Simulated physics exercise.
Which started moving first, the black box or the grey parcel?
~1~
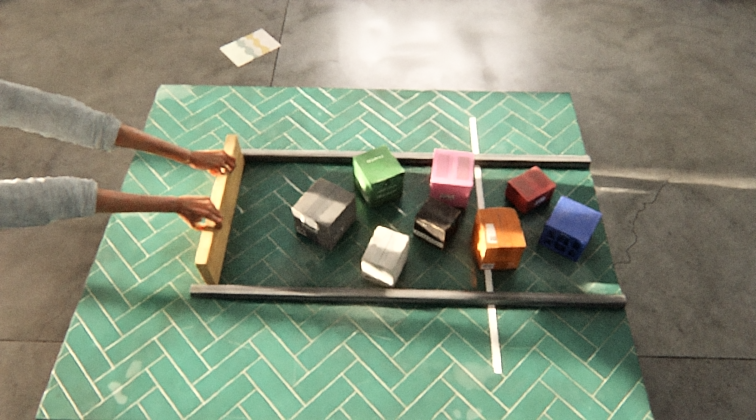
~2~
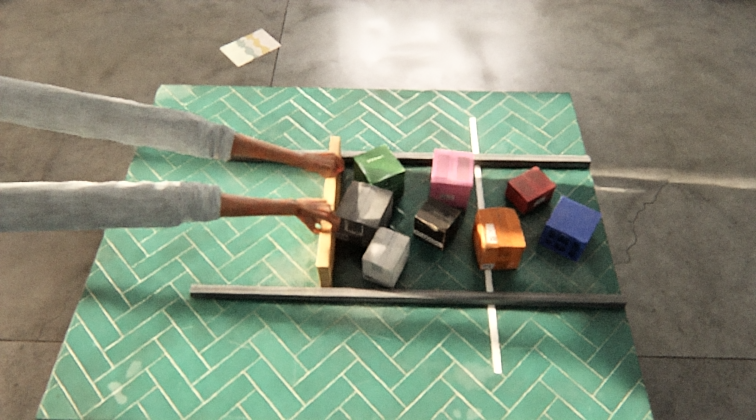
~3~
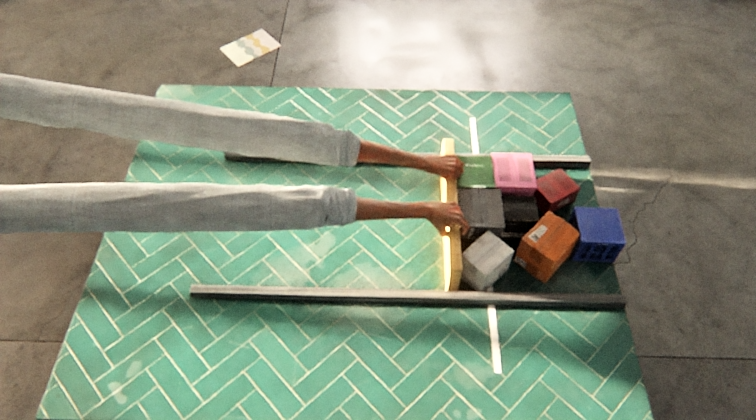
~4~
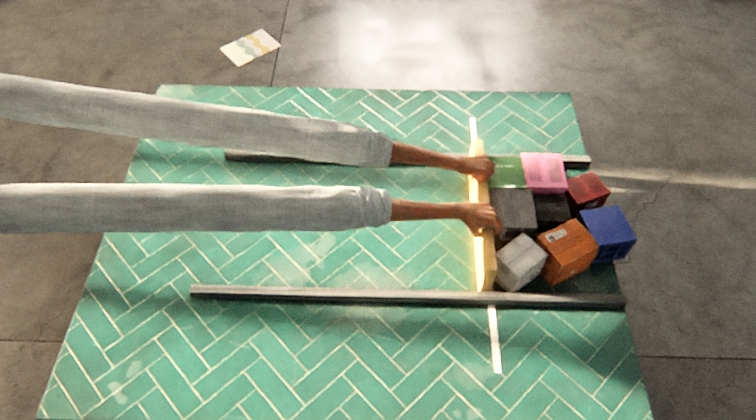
The grey parcel started moving first, while the black box was still in its place. The black box only moved later, as the plank was pushed farther right.
